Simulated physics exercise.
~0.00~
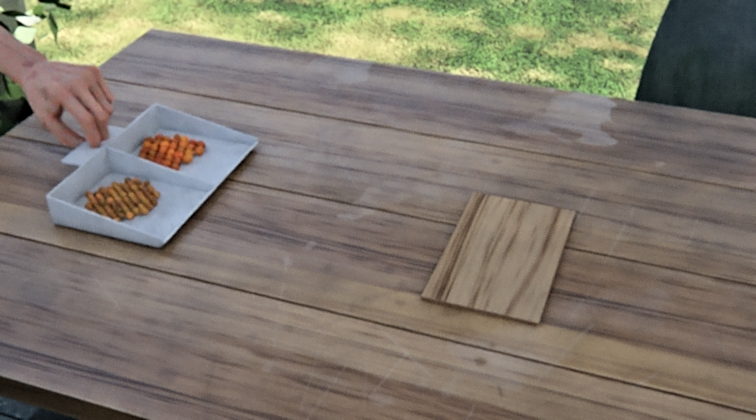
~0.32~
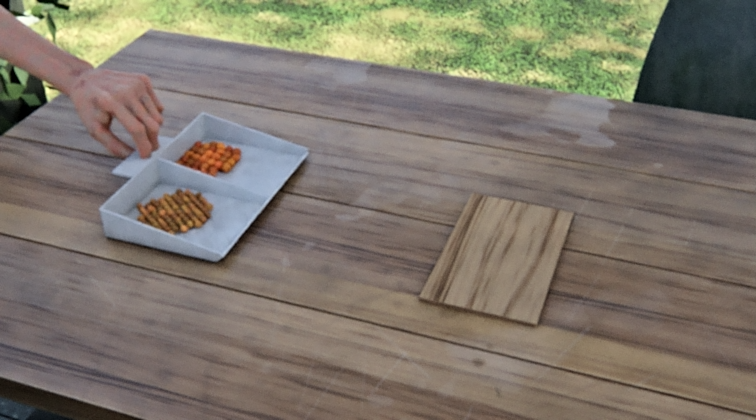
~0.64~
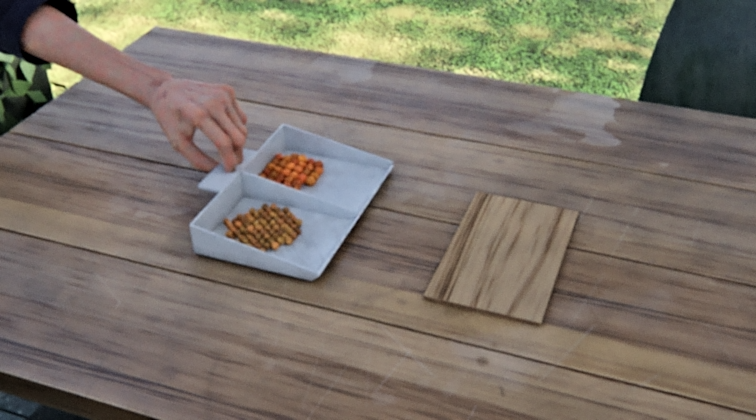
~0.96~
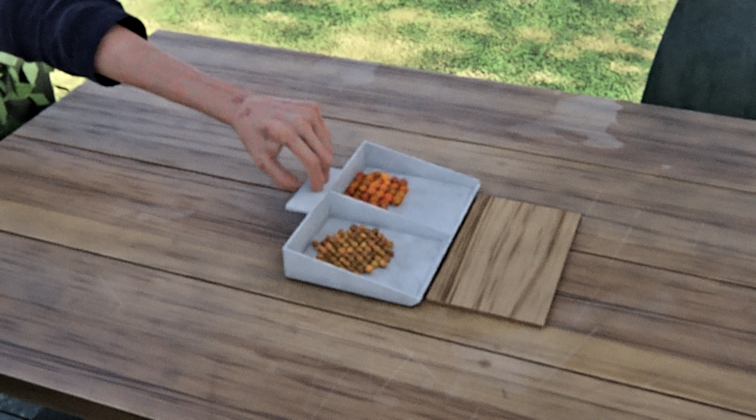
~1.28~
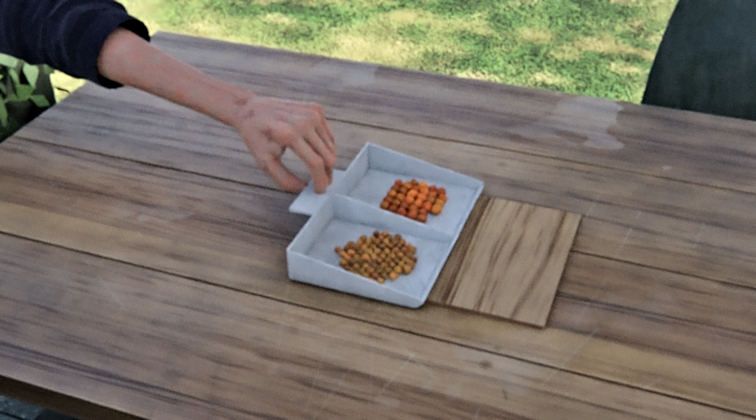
A hand pushed a white divided tray holding two piles of small orange and brown pieces rightward across a wooden table until it stopped against a flat board, and then both piles slid forward but stayed inside the tray.
